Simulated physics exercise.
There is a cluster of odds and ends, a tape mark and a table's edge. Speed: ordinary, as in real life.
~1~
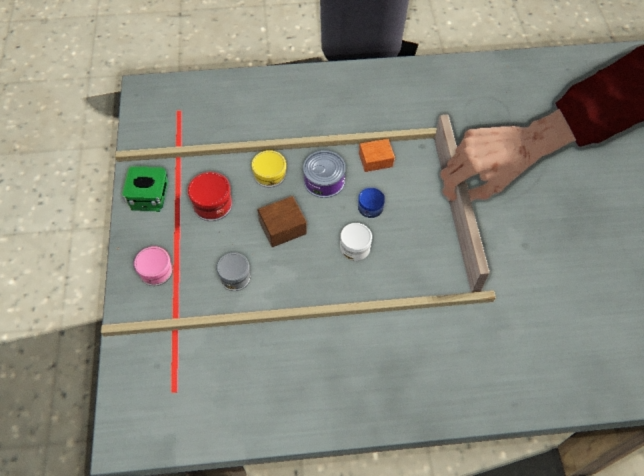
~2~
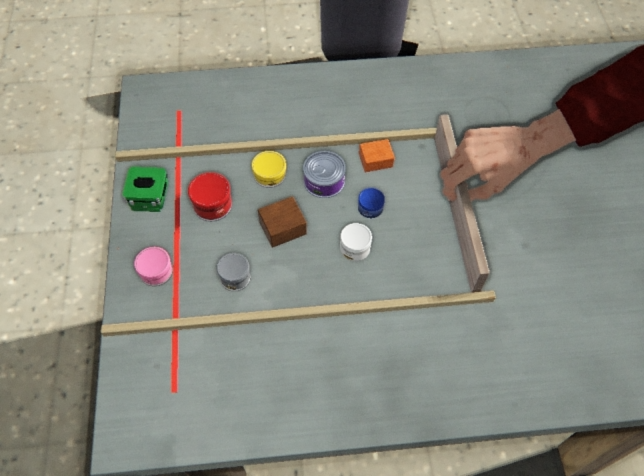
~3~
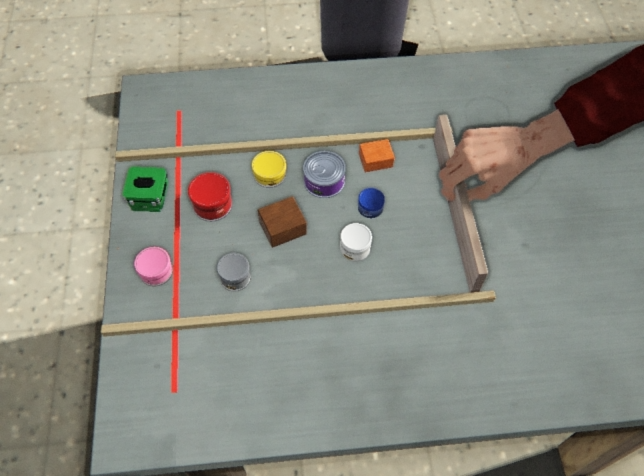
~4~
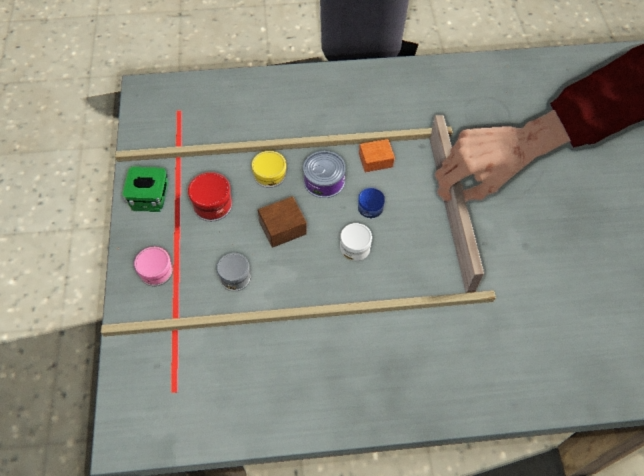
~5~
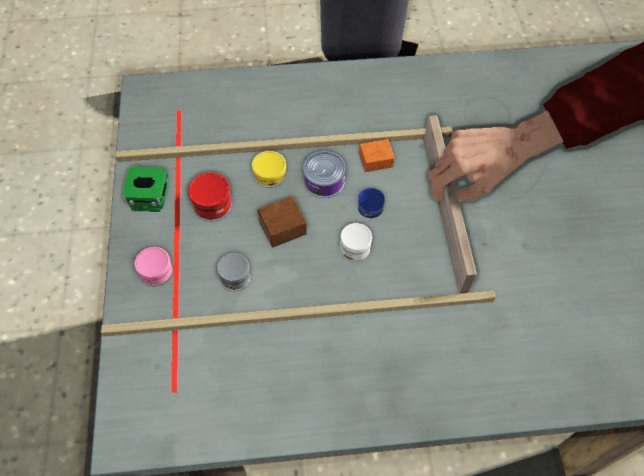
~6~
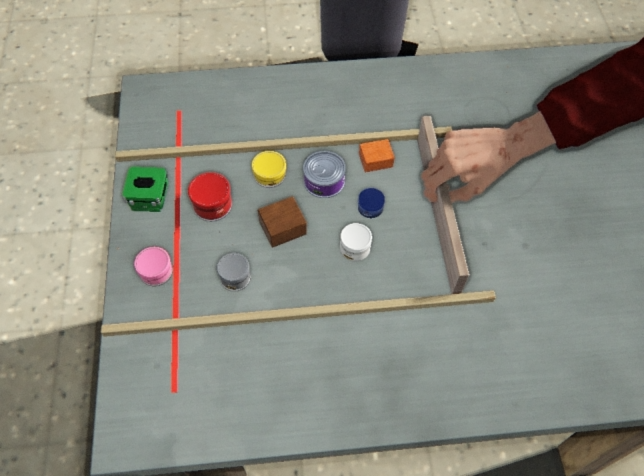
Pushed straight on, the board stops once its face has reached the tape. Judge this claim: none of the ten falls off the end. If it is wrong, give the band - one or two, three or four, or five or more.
Wrong; one or two fall off.
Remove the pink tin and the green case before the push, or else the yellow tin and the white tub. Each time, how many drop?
Taking the two tries in turn, it comes to 0 and 0.
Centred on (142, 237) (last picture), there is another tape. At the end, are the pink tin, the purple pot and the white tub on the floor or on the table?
Going in order, the pink tin goes off the edge, then the purple pot keeps its spot, then the white tub keeps its spot.
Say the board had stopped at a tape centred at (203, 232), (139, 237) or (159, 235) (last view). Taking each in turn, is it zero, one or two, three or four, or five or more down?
In order: None, three to four, just one or two.
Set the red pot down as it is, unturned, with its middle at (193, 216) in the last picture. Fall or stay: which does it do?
Outcome - red pot: On.
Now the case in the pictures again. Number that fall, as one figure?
I count 1 in all.
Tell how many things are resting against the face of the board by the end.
At rest, 5 are in contact.
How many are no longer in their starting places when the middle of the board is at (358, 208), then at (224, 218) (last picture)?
At the first spot 4, then 9.
Soon after, none off yet; green case at rest near (147, 189); pink tin at rest near (154, 267); red pot at rest near (211, 197).
In the end, the number that fall off is one or two; gone, green case.
